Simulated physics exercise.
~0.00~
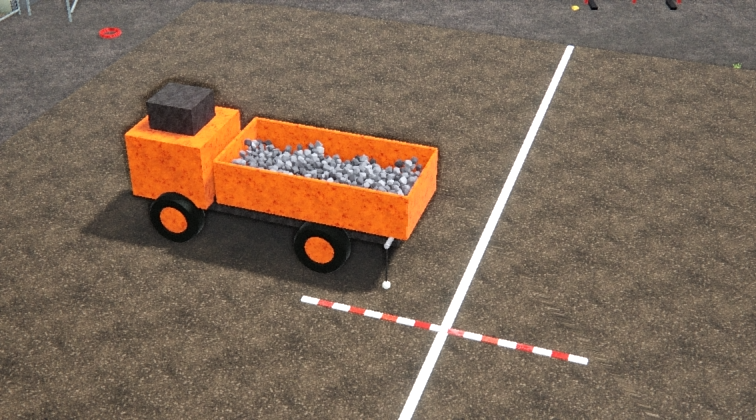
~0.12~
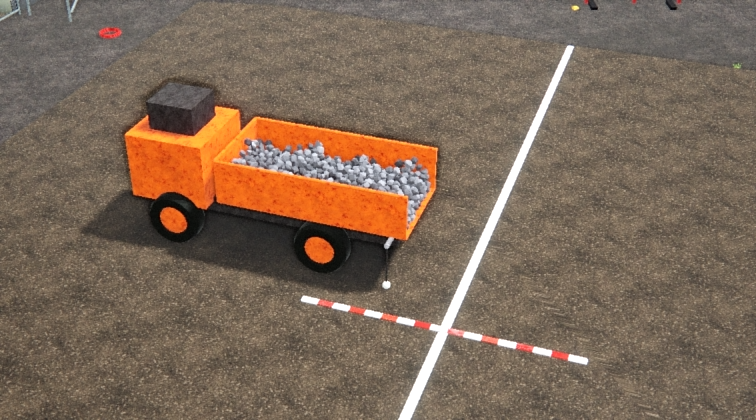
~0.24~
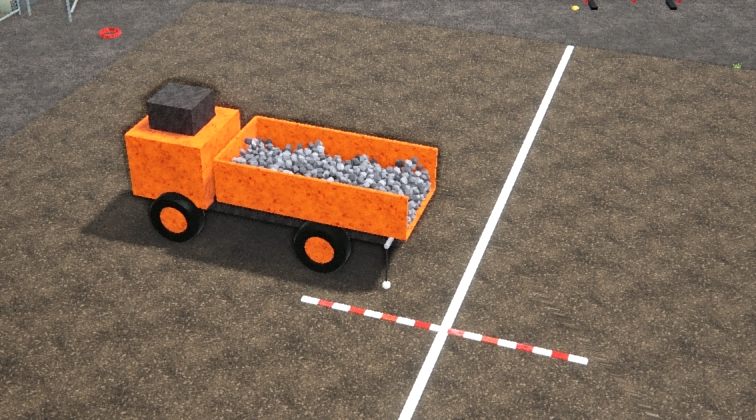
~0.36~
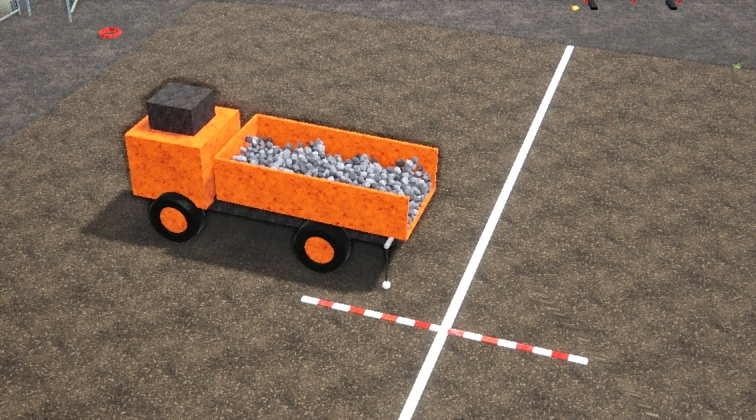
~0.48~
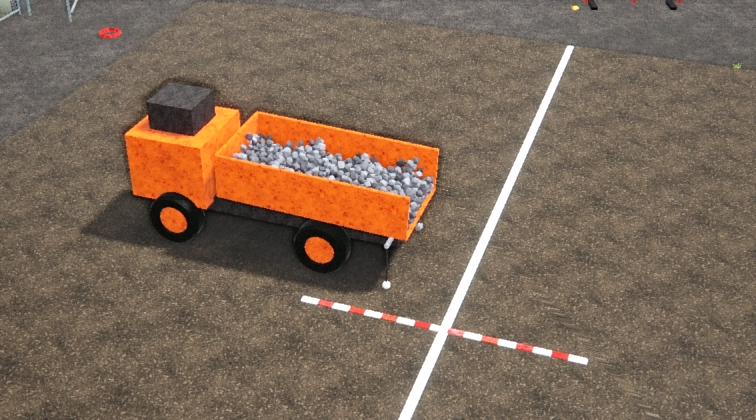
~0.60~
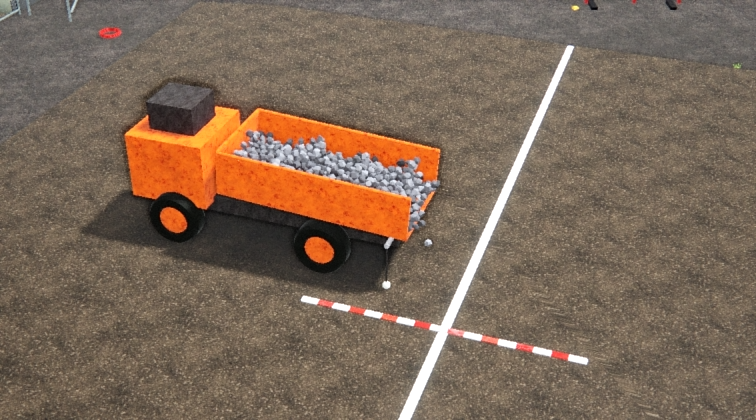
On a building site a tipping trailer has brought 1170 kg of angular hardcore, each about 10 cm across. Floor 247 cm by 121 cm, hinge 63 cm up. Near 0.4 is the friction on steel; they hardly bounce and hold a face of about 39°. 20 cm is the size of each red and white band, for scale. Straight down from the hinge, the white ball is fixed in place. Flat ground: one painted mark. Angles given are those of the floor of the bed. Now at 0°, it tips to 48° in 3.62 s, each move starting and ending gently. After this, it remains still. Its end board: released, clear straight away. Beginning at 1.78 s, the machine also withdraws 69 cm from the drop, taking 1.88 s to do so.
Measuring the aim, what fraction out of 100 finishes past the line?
Some 5 out of 100 finishes there.
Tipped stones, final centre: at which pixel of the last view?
At about pixel (419, 254) in the last view.
After 2.7 s the floor is at 41°; 47 % in the bed, 50 % short of the line, 3 % past the line; the foremost stones are at (493, 289).
After 3.7 s the floor is at 48°; 0 % in the bed, 93 % short of the line, 7 % past the line; the foremost stones are at (509, 277).
After 4.1 s the floor is at 48°; 0 % in the bed, 93 % short of the line, 7 % past the line; the foremost stones are at (511, 278).
After 7.1 s the floor is at 48°; 0 % in the bed, 93 % short of the line, 7 % past the line; the foremost stones are at (511, 278).
